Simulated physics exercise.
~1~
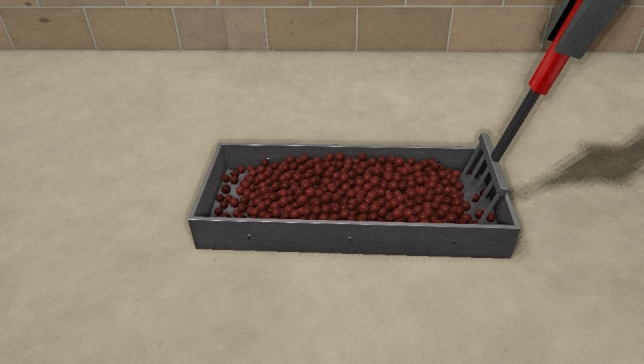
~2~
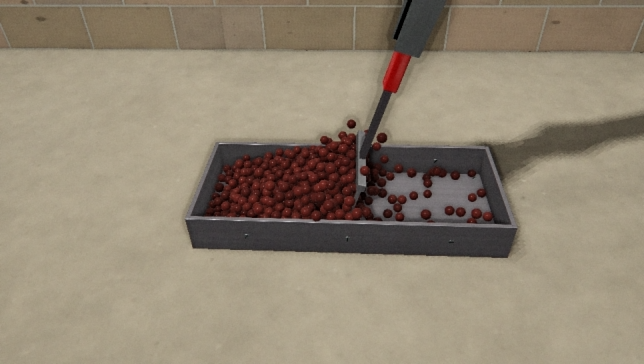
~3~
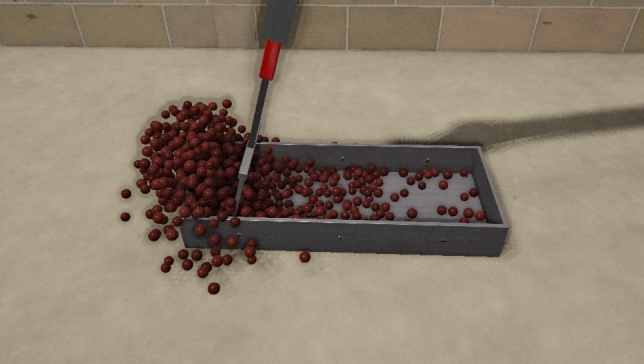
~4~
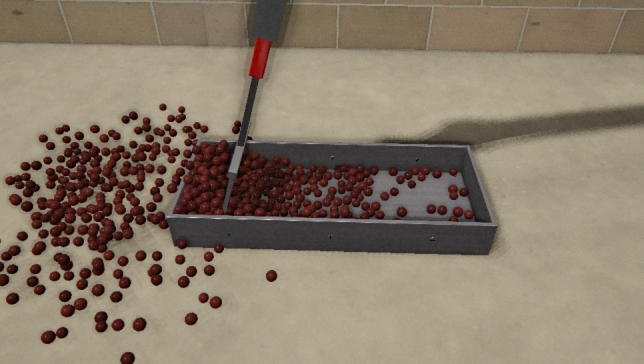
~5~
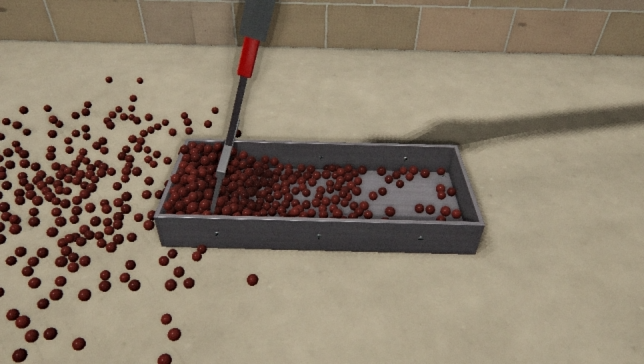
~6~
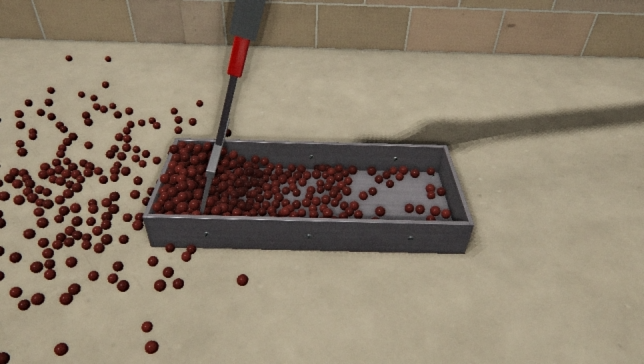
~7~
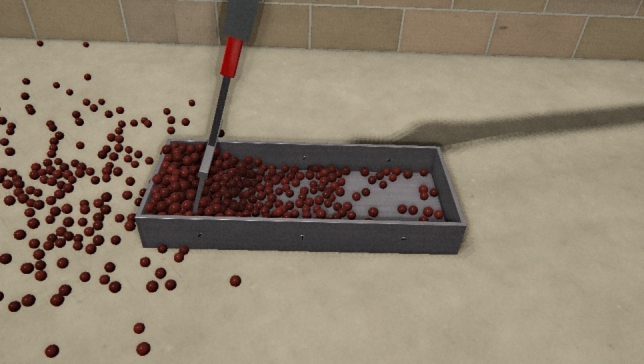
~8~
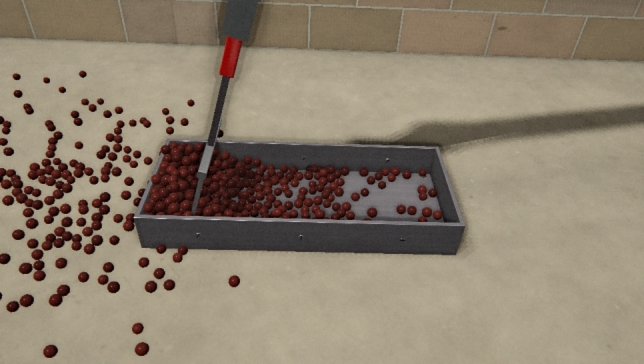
A dark comb on a red and grey robot arm stands at the right end of a long grey tray, seen from above and in front, on a beige surface before a tan tiled wall. Dark red beads fill the tray. The comb sweeps left, heaping the beads ahead of it and leaving only a scattering behind. Near the left end, the heap surges over the walls and spills out, mostly leftward. The comb stops there while the spilled beads spread widely and the view shifts right. Finally, many beads lie outside, with the rest crowded toward the tray's left end.
